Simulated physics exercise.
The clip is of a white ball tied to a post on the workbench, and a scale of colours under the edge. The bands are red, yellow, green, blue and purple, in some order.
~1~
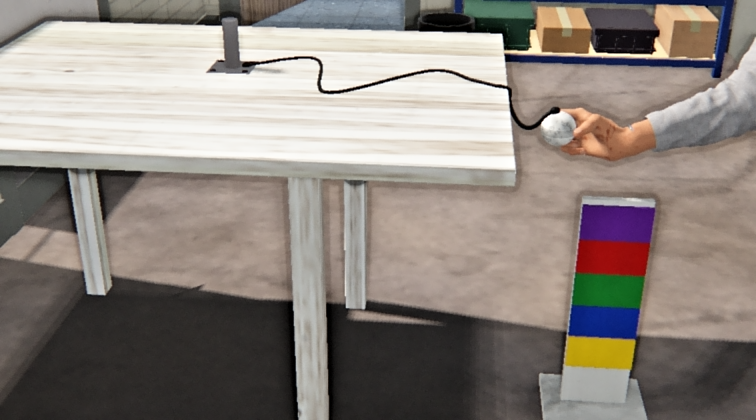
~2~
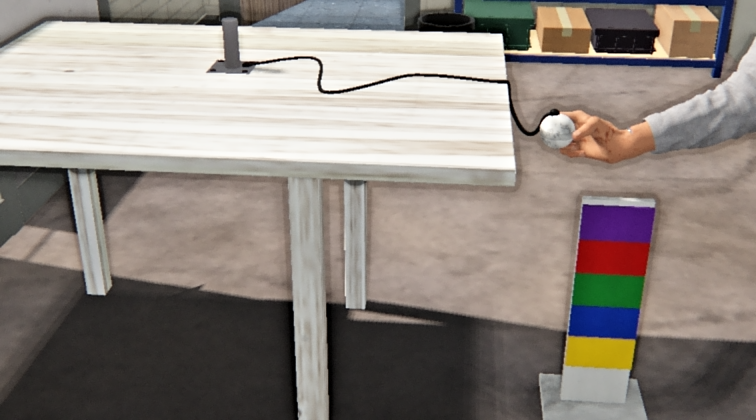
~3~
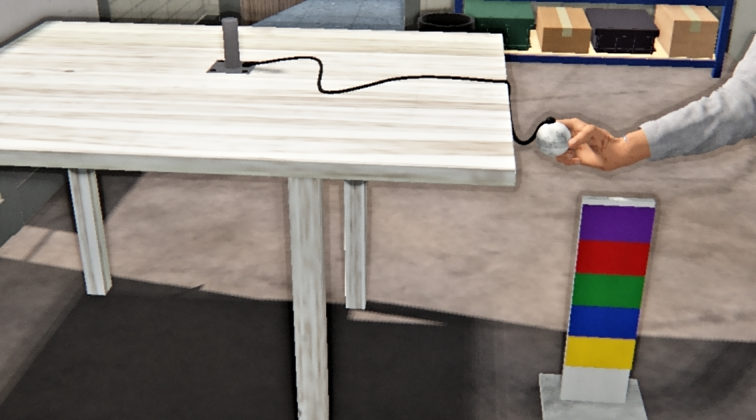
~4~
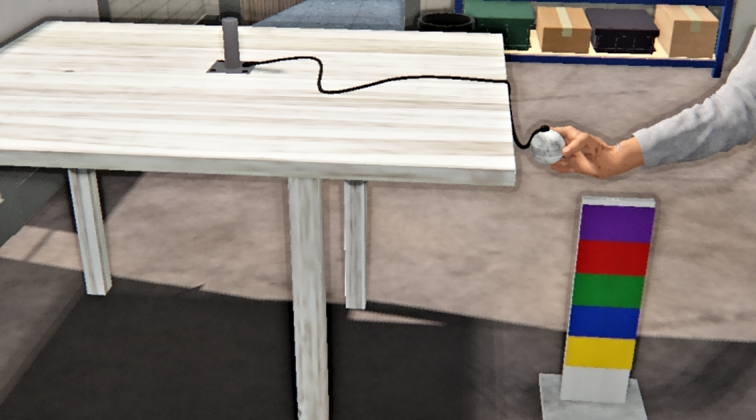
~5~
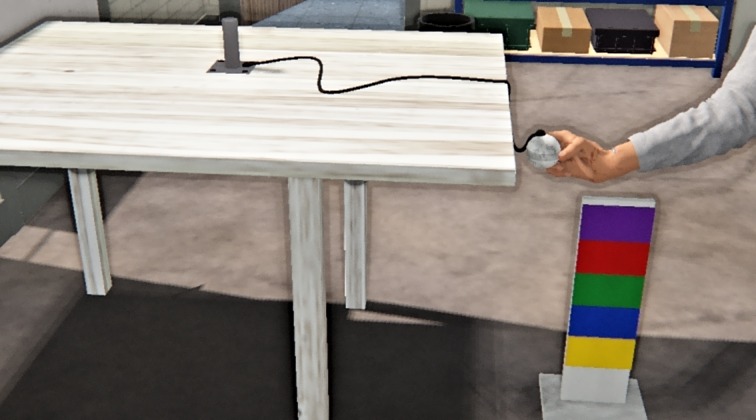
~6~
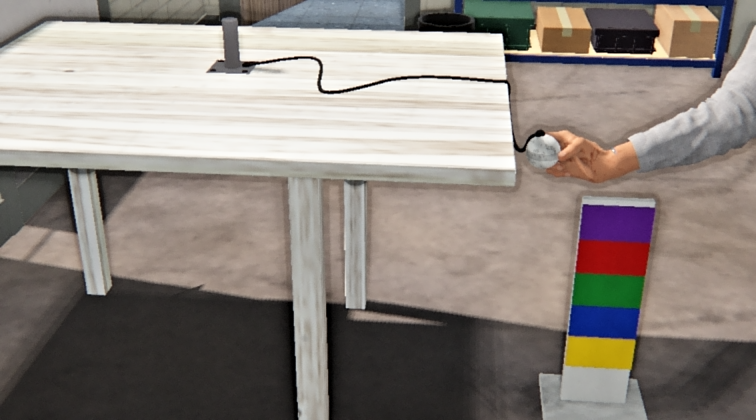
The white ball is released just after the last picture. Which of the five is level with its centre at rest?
At blue.
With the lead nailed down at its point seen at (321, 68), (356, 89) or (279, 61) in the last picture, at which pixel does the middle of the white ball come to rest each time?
Try by try, around (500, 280), (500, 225) and (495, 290).
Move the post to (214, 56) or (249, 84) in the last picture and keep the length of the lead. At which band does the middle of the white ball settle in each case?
One after the other, green; yellow.
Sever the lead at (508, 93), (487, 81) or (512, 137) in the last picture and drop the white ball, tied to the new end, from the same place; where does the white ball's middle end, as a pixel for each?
Near (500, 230), (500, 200) and (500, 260).
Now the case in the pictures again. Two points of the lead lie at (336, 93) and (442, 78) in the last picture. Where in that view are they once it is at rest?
Near (439, 83) and (505, 141).
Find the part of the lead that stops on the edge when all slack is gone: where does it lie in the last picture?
Near (393, 80).
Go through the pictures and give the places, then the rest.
In the first picture, white ball (558, 129); purple (617, 225); red (613, 259); green (608, 292); blue (604, 324); yellow (600, 354).
In the second picture, white ball (557, 131); lead through (286, 60) (321, 74) (353, 89) (425, 76) (507, 91).
In the third picture, white ball (554, 139).
In the fourth picture, white ball (548, 147); lead through (286, 60) (321, 74) (353, 89) (429, 77) (508, 96).
In the fifth picture, white ball (543, 152).
In the sixth picture, white ball (543, 152); lead through (286, 60) (321, 74) (353, 89) (429, 77) (508, 96).
A little later, ball near (498, 297); level with blue.
Next, ball near (491, 305); level with blue.
When it is over, ball near (492, 308); level with blue. Its centre hangs level with the blue band.
